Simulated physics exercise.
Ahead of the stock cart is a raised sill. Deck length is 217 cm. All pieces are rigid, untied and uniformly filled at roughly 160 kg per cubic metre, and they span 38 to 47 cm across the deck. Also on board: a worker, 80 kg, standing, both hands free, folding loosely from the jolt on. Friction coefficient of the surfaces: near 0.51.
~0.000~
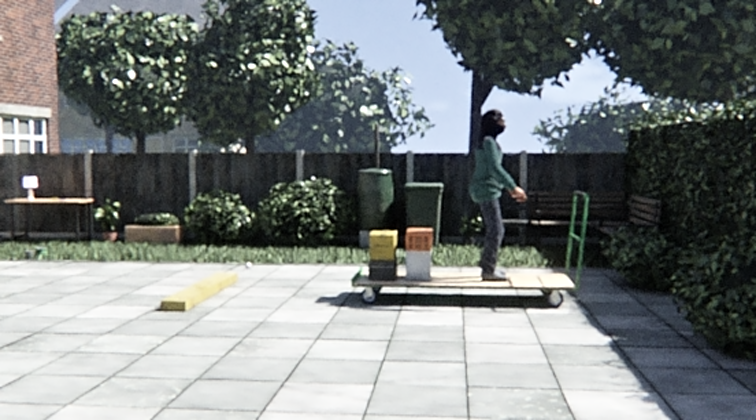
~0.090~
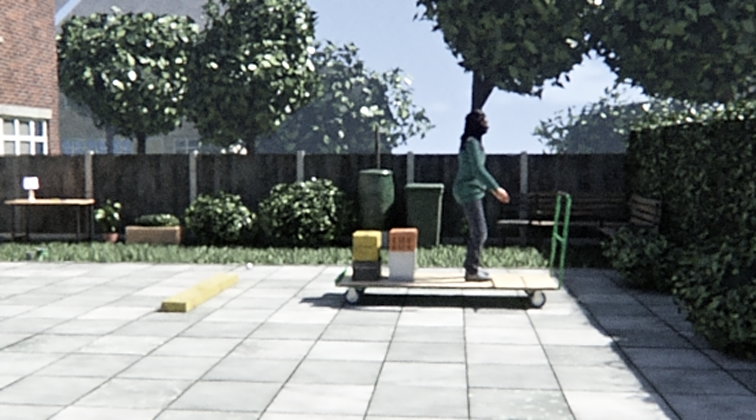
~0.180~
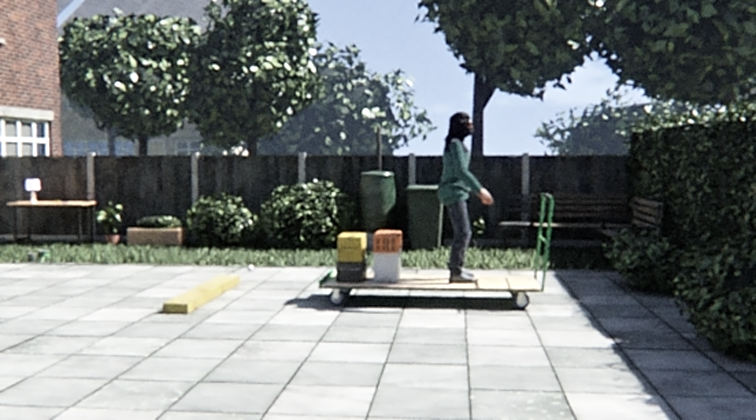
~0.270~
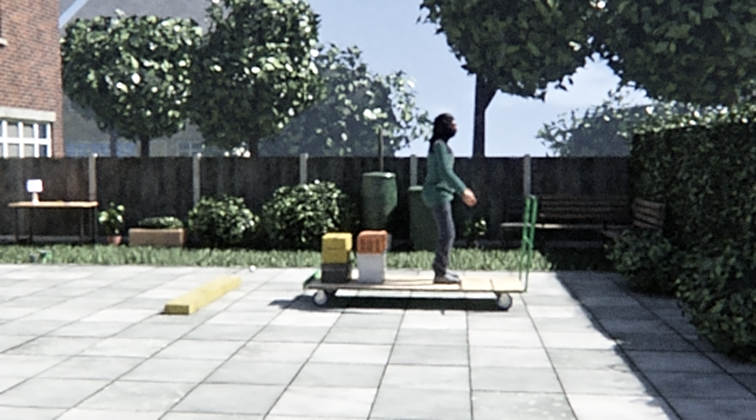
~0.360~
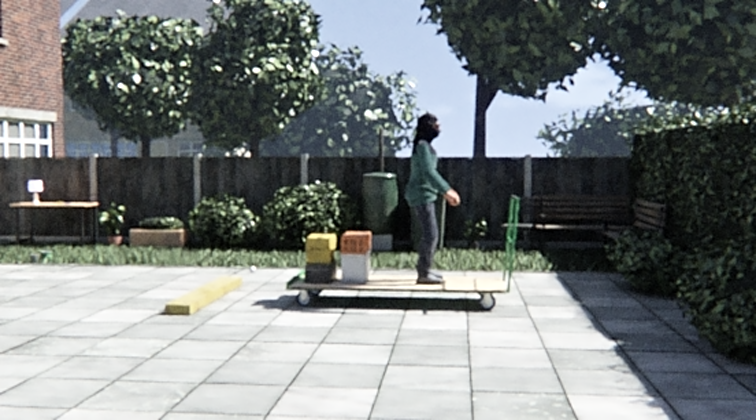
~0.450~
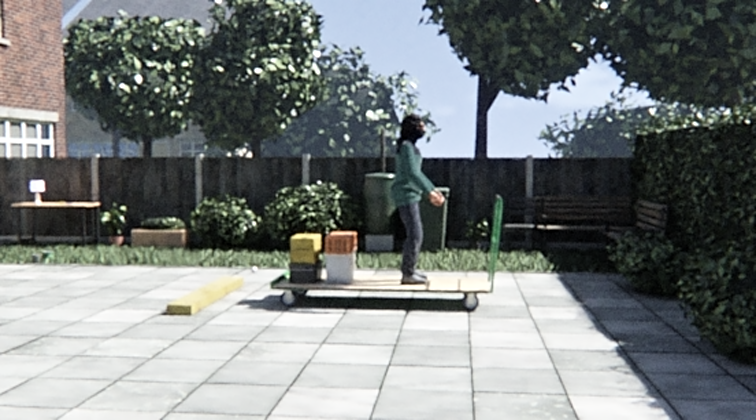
To begin with, a dark-haired person in a green top stands on a flat cart with a green end rail, behind them yellow and orange-topped white boxes. The cart rolls steadily left across the paving toward a low yellow sill, narrowing the gap, while the rider stays upright, hands held forward.
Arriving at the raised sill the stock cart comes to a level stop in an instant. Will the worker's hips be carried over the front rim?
Chances are it will remain inboard.
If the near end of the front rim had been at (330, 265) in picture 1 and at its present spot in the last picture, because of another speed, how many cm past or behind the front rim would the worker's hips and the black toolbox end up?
Rest points: Hips at 90 cm behind, black at 20 cm behind.
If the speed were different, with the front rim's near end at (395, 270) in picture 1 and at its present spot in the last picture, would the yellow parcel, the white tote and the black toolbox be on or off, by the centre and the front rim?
Well, yellow is lost, white remains, and black remains.
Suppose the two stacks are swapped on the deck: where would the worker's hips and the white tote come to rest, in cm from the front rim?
The hips would come to rest 80 centimetres behind the rim, and the white item 20 centimetres behind.
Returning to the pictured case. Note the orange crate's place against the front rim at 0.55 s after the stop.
About 10 cm behind the rim.
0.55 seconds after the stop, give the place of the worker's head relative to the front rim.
The head is some 60 cm back from the front rim.
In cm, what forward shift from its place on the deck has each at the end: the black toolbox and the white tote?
The black one ends 10 cm ahead of its place and the white one 20 cm ahead.
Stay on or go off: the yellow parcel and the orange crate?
End result - yellow: Goes over; orange: Goes over.
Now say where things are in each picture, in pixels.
Hips (486, 190), white tote (419, 263), rim corner (352, 283); 161 cm still to roll, in the first frame.
Hips (469, 191), white tote (403, 264), rim corner (335, 284); 143 cm still to roll, in the second frame.
Hips (453, 193), white tote (387, 265), rim corner (320, 285); 126 cm still to roll, in the third frame.
Hips (438, 194), white tote (372, 266), rim corner (304, 286); 108 cm still to roll, in the fourth frame.
Hips (421, 194), white tote (356, 266), rim corner (287, 286); 90 cm still to roll, in the fifth frame.
Hips (406, 194), white tote (341, 266), rim corner (271, 286); 73 cm still to roll. Speed about 2.0 m/s, in the sixth frame.
The wheels strike at 0.82 s.
After 1.07 s the worker's hips are 80 cm behind the rim, near (285, 214) in the last picture's view.
After 1.37 s the worker's hips are 43 cm behind the rim, near (251, 238) in the last picture's view.
After 1.82 s the worker's hips are 34 cm behind the rim, near (243, 239) in the last picture's view.
Final state at 3.7 s, past the rim, orange crate and yellow parcel; behind it, black toolbox, white tote and the worker's hips.
